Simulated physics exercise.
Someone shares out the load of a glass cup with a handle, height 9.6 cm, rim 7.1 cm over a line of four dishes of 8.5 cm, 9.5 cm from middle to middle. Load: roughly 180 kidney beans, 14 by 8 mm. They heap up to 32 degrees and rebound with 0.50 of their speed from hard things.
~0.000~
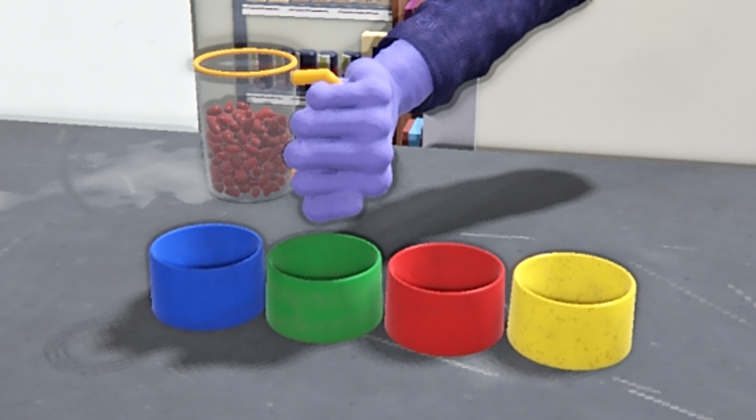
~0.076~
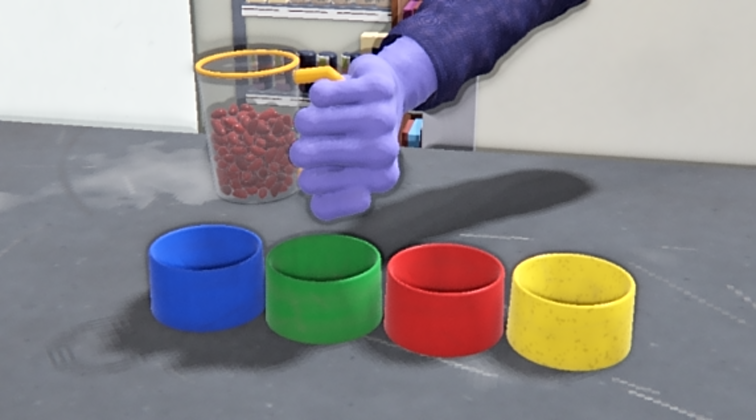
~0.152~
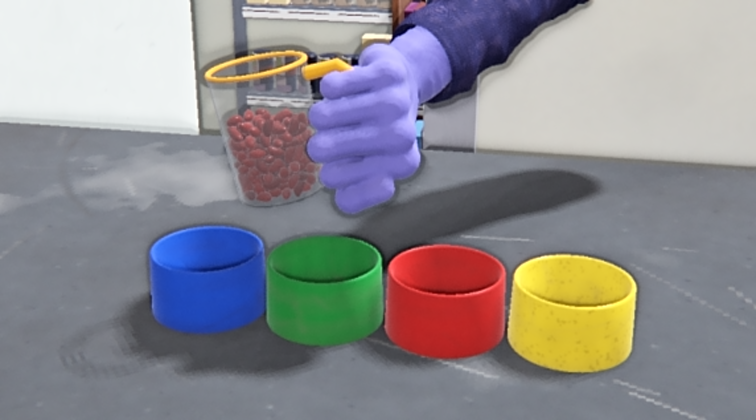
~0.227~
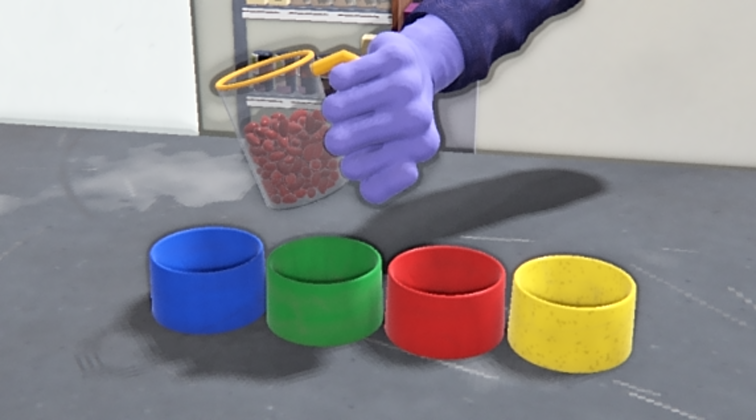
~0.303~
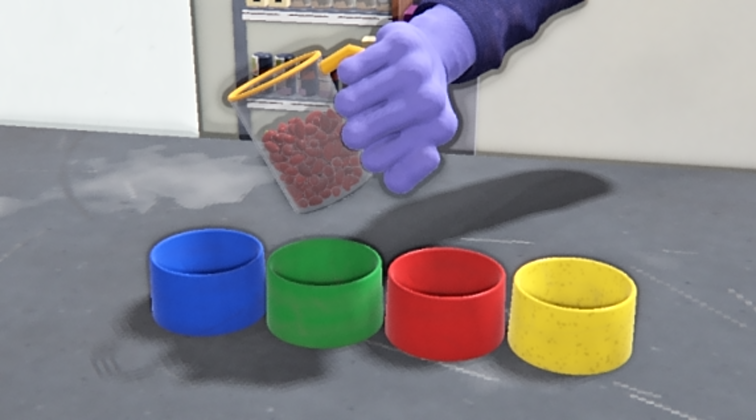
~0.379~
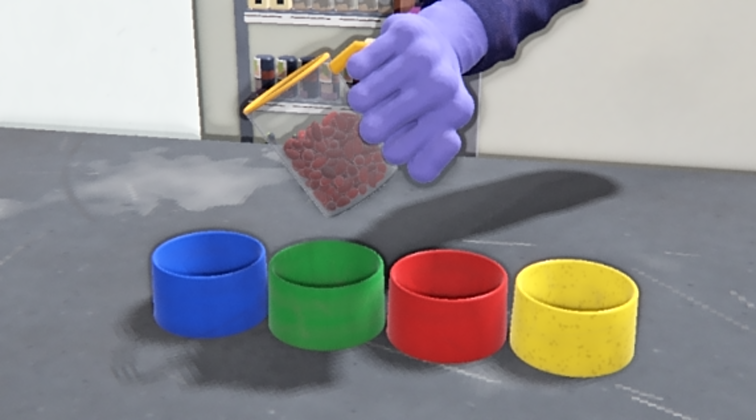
The clip shows a purple-gloved hand holding a clear, orange-rimmed cup of dark red beans behind blue, green, red and yellow dishes, first nearly upright, then moving a short way right while tilting steadily to the left.
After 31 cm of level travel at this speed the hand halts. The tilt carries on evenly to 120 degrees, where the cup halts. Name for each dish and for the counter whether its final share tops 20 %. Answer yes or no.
Red dish: Yes; blue dish: No; green dish: No; yellow dish: No; on the counter: No.
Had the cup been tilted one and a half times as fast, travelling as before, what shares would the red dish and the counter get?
Red 30, counter 20.
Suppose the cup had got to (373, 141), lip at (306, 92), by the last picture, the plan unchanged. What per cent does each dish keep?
Red 0, blue 0, green 0, yellow 100.
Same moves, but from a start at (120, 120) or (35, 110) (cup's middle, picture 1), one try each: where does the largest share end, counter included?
Most goes to: Green; blue.
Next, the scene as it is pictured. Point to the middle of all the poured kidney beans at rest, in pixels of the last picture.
At about (454, 310).
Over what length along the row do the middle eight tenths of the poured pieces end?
Roughly 5 cm.
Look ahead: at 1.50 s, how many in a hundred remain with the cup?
Roughly 0 per cent.
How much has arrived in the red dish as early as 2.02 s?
Some 90 per cent.
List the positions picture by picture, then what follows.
The first picture shows cup at (248, 126), tilt 0 degrees, lip at (198, 60), moved 0.0 cm; middle of the pieces at (253, 152); blue dish at (207, 247); green dish at (324, 257); red dish at (446, 268); yellow dish at (574, 279).
The second picture shows cup at (253, 127), tilt 3 degrees, lip at (201, 63), moved 0.4 cm; middle of the pieces at (259, 153).
The third picture shows cup at (270, 130), tilt 10 degrees, lip at (210, 73), moved 1.6 cm; middle of the pieces at (278, 155).
The fourth picture shows cup at (287, 132), tilt 18 degrees, lip at (221, 83), moved 2.9 cm; middle of the pieces at (299, 156).
The fifth picture shows cup at (305, 135), tilt 27 degrees, lip at (233, 95), moved 4.3 cm; middle of the pieces at (320, 157).
The sixth picture shows cup at (324, 138), tilt 35 degrees, lip at (249, 109), moved 5.6 cm; middle of the pieces at (342, 159); blue dish at (209, 254); green dish at (326, 264); red dish at (448, 275); yellow dish at (576, 286). The cup turns about 110 degrees a second and travels 18 cm a second.
After 1.05 s, tilt 108 degrees; cup holds 95 %.
Then, at 1.50 s, tilt 120 degrees; cup holds 0 %, red 90 %, yellow 5 %.
Then, at 2.02 s, tilt 120 degrees; cup holds 0 %, red 90 %, yellow 5 %.
At rest (2.3 s), red 90 %, blue 0 %, green 0 %, yellow 5 %, counter 5 %.
